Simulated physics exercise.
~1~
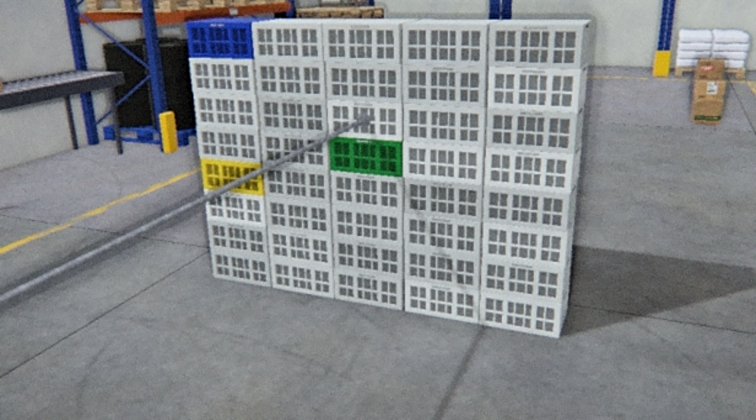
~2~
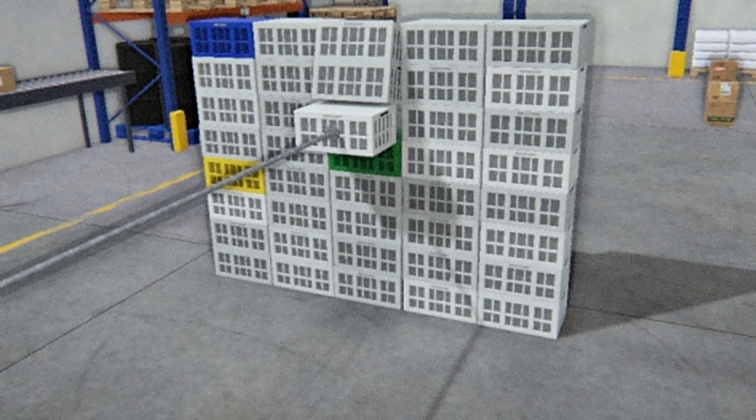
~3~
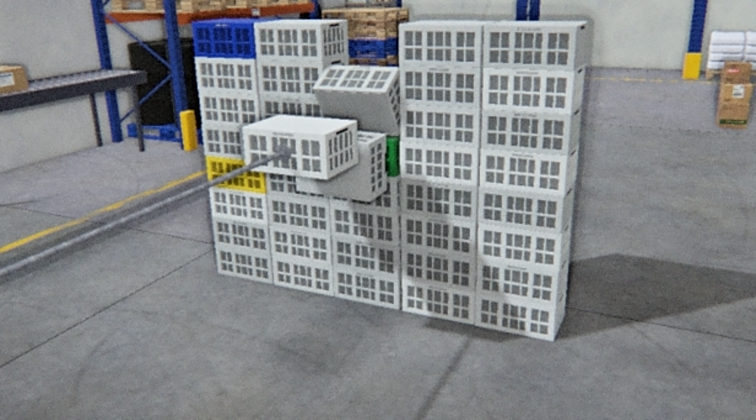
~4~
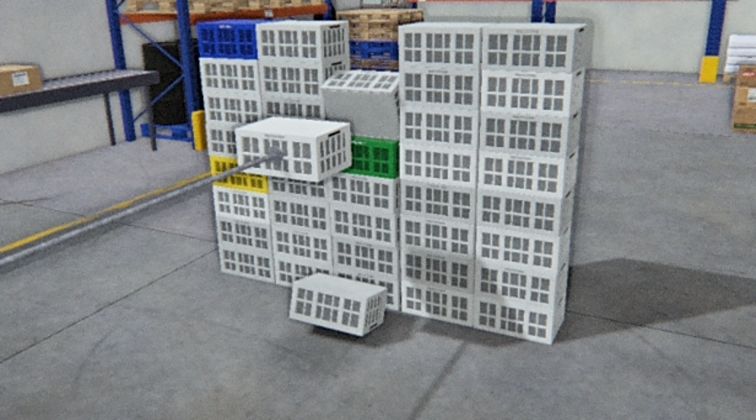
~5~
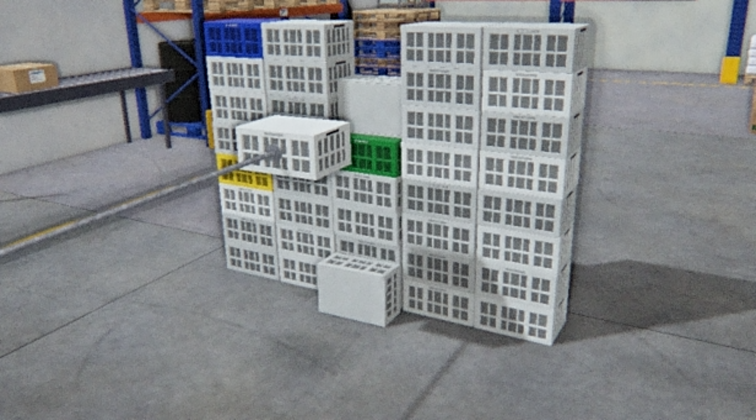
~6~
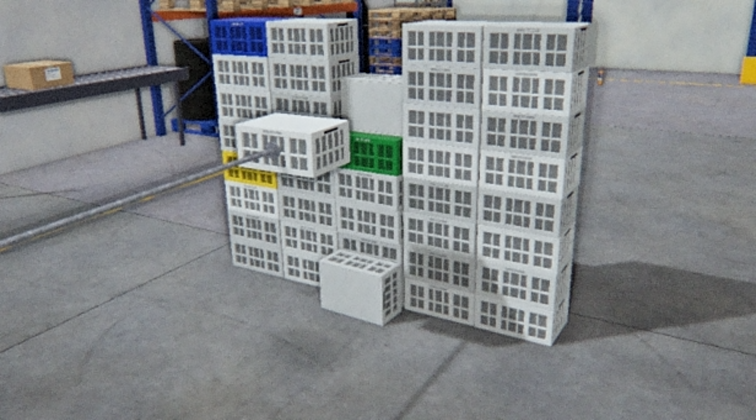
Warehouse with a rod pulling a white crate from a stacked wall, two crates above tumbling, one landing on the floor.
